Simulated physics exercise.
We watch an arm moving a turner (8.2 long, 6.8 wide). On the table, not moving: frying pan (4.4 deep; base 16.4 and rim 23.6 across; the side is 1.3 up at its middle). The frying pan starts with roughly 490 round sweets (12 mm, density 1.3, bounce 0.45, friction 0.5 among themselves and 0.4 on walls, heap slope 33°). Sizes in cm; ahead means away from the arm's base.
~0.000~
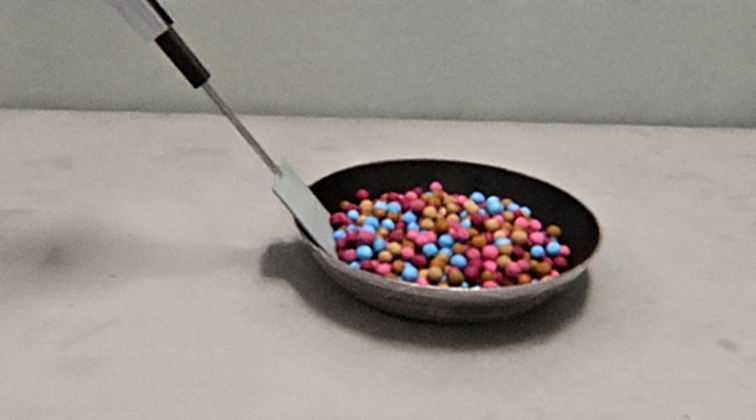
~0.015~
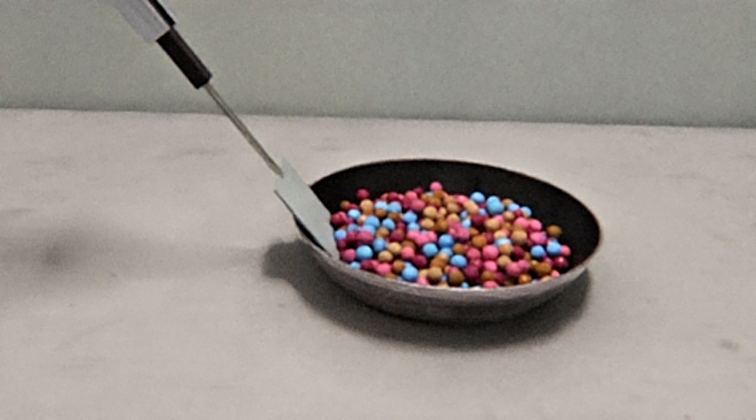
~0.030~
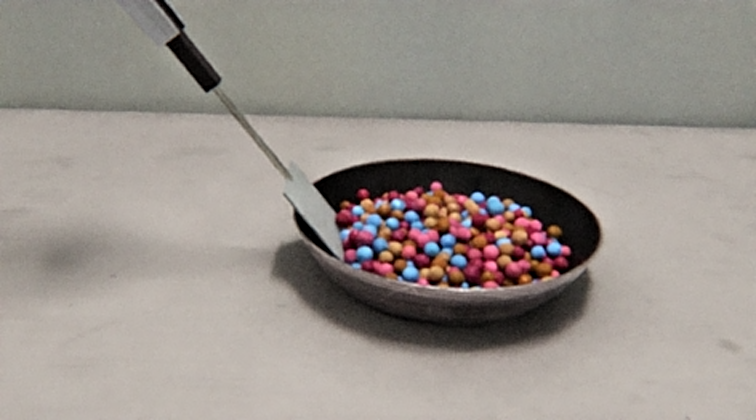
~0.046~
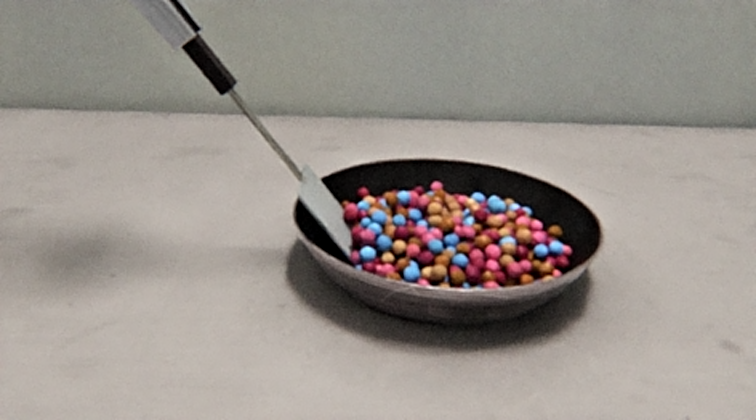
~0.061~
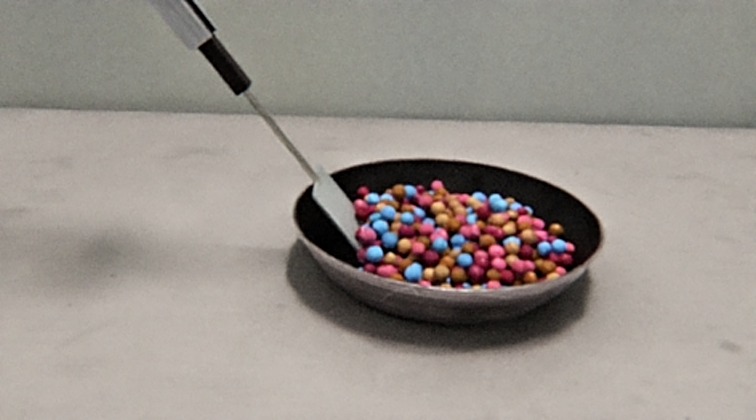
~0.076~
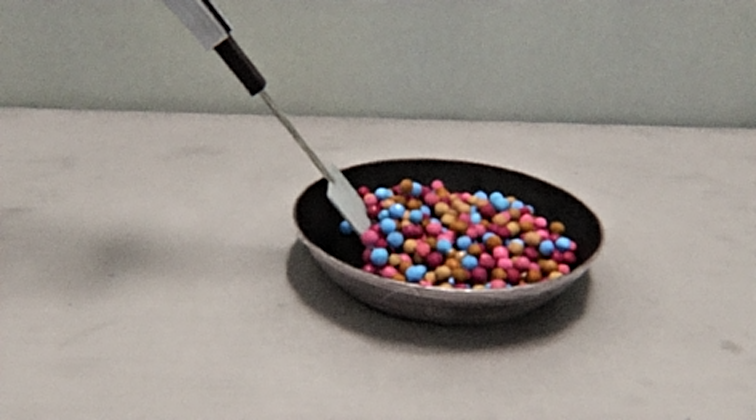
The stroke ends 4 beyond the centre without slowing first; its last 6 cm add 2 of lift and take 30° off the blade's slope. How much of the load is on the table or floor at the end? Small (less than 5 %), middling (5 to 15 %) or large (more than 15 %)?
A small share, less than 5 %, ends on the table or floor.
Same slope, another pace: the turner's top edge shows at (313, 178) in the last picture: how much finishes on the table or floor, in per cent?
Some 0 per cent.
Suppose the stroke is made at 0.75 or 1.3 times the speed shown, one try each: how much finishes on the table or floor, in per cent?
About 0 and 5 per cent.
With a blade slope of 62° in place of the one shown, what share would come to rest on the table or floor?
Then about 0 per cent.
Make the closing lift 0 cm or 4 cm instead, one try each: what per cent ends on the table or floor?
Some 0 and 5 per cent.
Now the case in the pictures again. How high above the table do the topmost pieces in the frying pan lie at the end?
Roughly 6.0 cm.
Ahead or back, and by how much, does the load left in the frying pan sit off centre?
Some 3.0 cm ahead.
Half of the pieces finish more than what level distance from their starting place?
Roughly 2 cm.
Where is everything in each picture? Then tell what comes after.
The turner top edge at (277, 172), sloping 53°; upper third of the load around (439, 231), from x 335 to 565, top at y 190; 494 in the frying pan, in the first picture.
The turner top edge at (279, 173), sloping 53°; upper third of the load around (439, 231), from x 335 to 565, top at y 190, in the second picture.
The turner top edge at (287, 176), sloping 53°; upper third of the load around (439, 232), from x 340 to 565, top at y 190, in the third picture.
The turner top edge at (301, 178), sloping 53°; upper third of the load around (439, 230), from x 345 to 565, top at y 190, in the fourth picture.
The turner top edge at (316, 179), sloping 53°; upper third of the load around (442, 228), from x 345 to 565, top at y 185, in the fifth picture.
The turner top edge at (330, 179), sloping 53°; upper third of the load around (448, 227), from x 345 to 570, top at y 185; 494 in the frying pan, in the sixth picture.
After 0.11 s, sloping 50°, highest piece 6 above the table; 494 in the frying pan.
After 0.15 s, sloping 37°, highest piece 6 above the table; 494 in the frying pan.
After 0.37 s, sloping 23°, highest piece 5 above the table; 492 in the frying pan, 2 on the table or floor.
After 1.42 s, sloping 23°, highest piece 5 above the table; 491 in the frying pan, 3 on the table or floor.
In the end, 491 in the frying pan, 3 on the table or floor. That is 1 % on the table or floor.
